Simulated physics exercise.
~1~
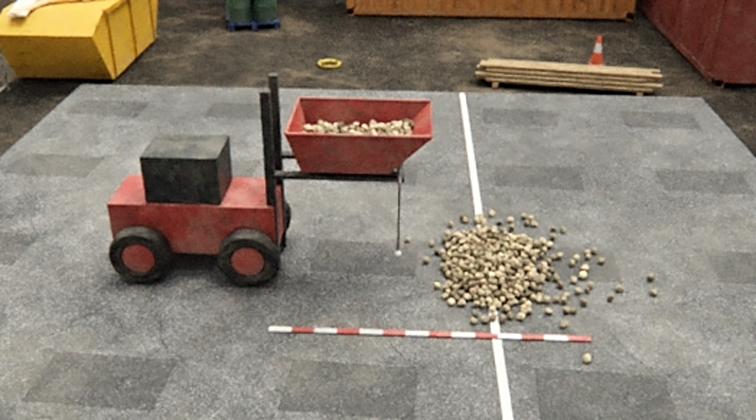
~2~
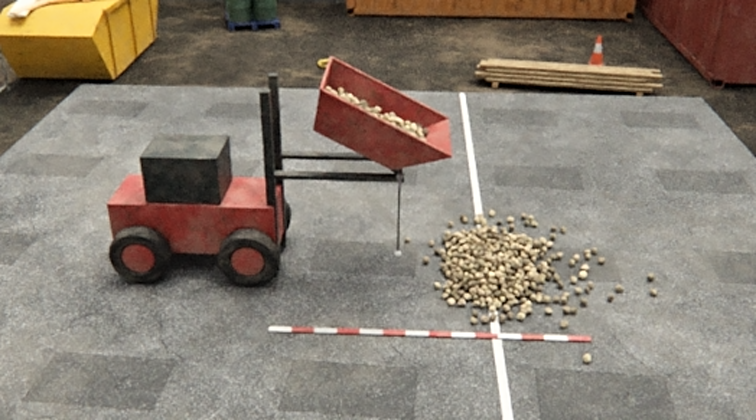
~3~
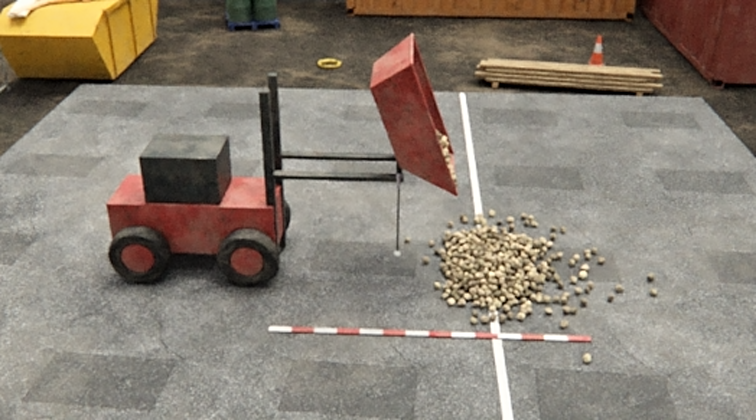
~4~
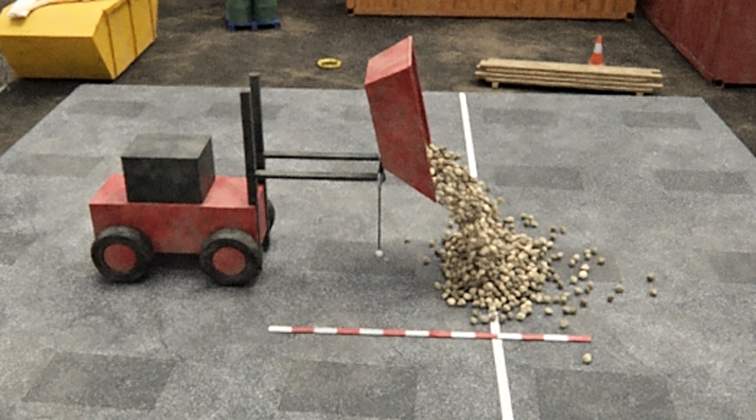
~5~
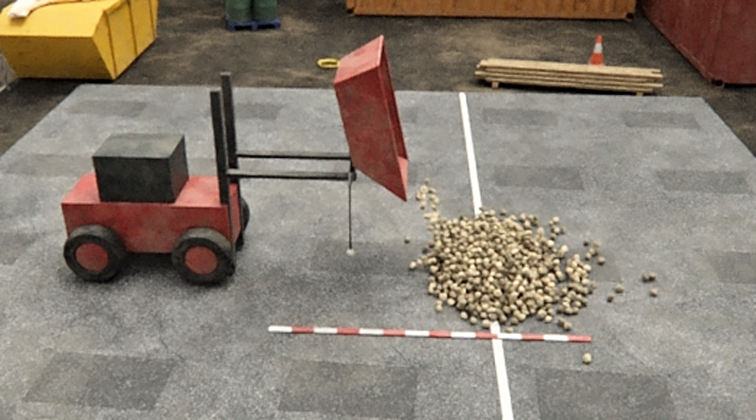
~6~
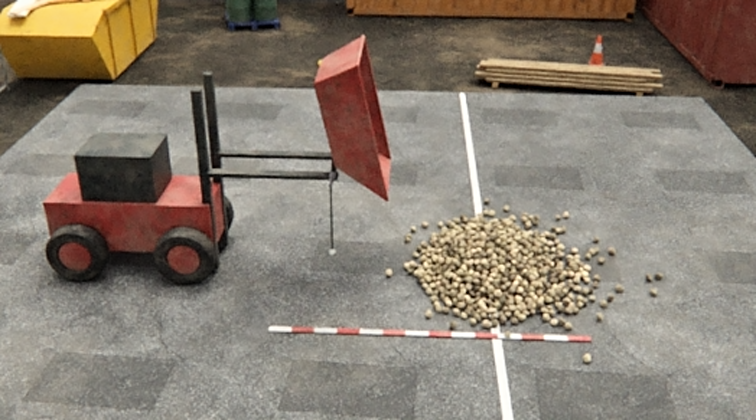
On grey paving, a red fork truck tips stones onto a pile while backing left.
